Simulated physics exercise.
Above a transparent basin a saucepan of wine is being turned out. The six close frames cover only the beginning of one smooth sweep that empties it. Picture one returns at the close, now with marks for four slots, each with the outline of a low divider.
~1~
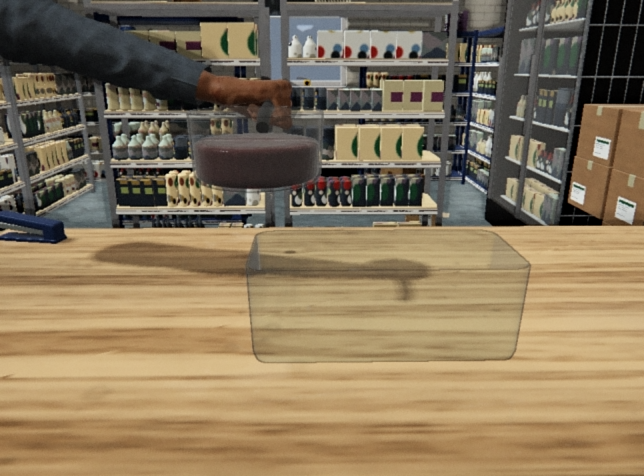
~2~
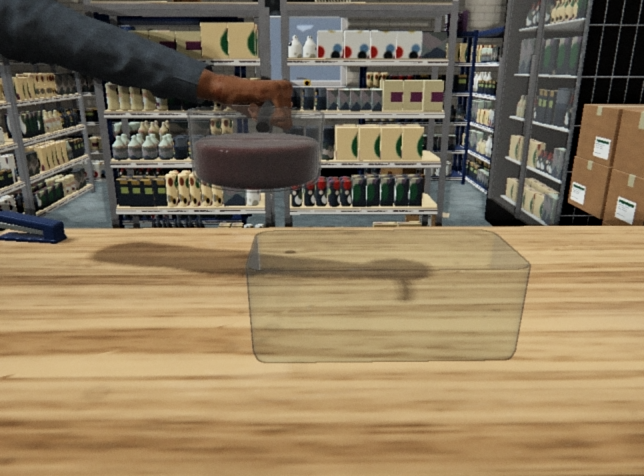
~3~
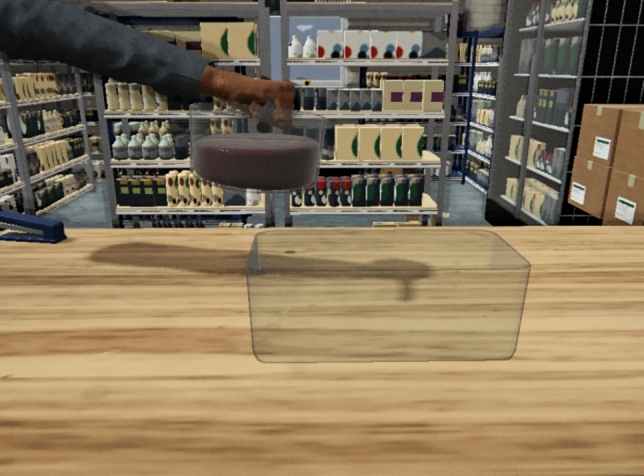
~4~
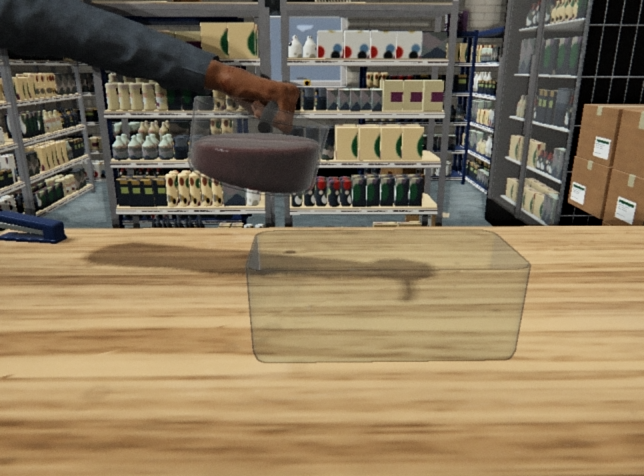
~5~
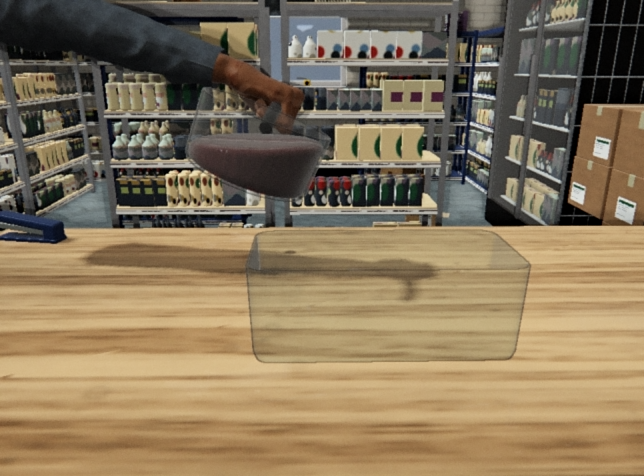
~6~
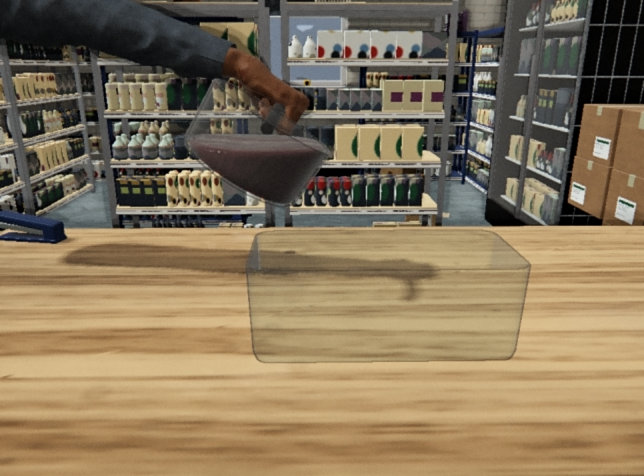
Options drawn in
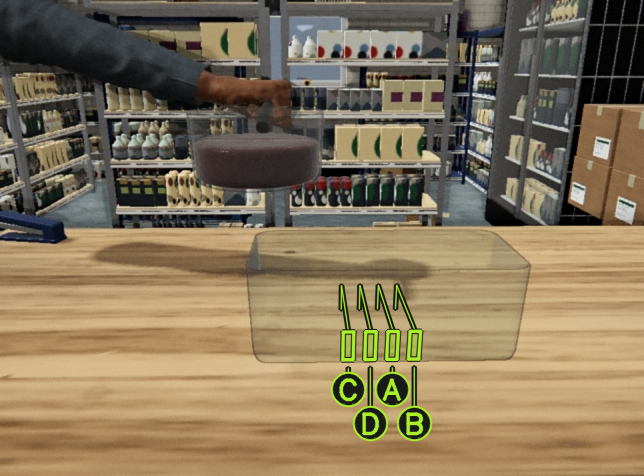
At first, a hand reaching in from the left holds a clear saucepan of dark wine level above an empty transparent basin on a wooden table. The hand then gradually tilts the pan down to the right, and the wine slants toward the lowered side until it is just over the lip.
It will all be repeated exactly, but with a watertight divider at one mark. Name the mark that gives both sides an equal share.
Go for D.
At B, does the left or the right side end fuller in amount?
More ends on the left.
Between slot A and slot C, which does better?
C it is.
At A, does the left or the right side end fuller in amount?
More ends on the left.
On the marked copy, A at (392, 367); B at (414, 367); C at (348, 367); D at (370, 367).
With A, about 85 % ends left of the wall and 14 % right of it.
With B, about 94 % ends left of the wall and 5 % right of it.
With C, about 29 % ends left of the wall and 70 % right of it.
With D, about 52 % ends left of the wall and 47 % right of it.
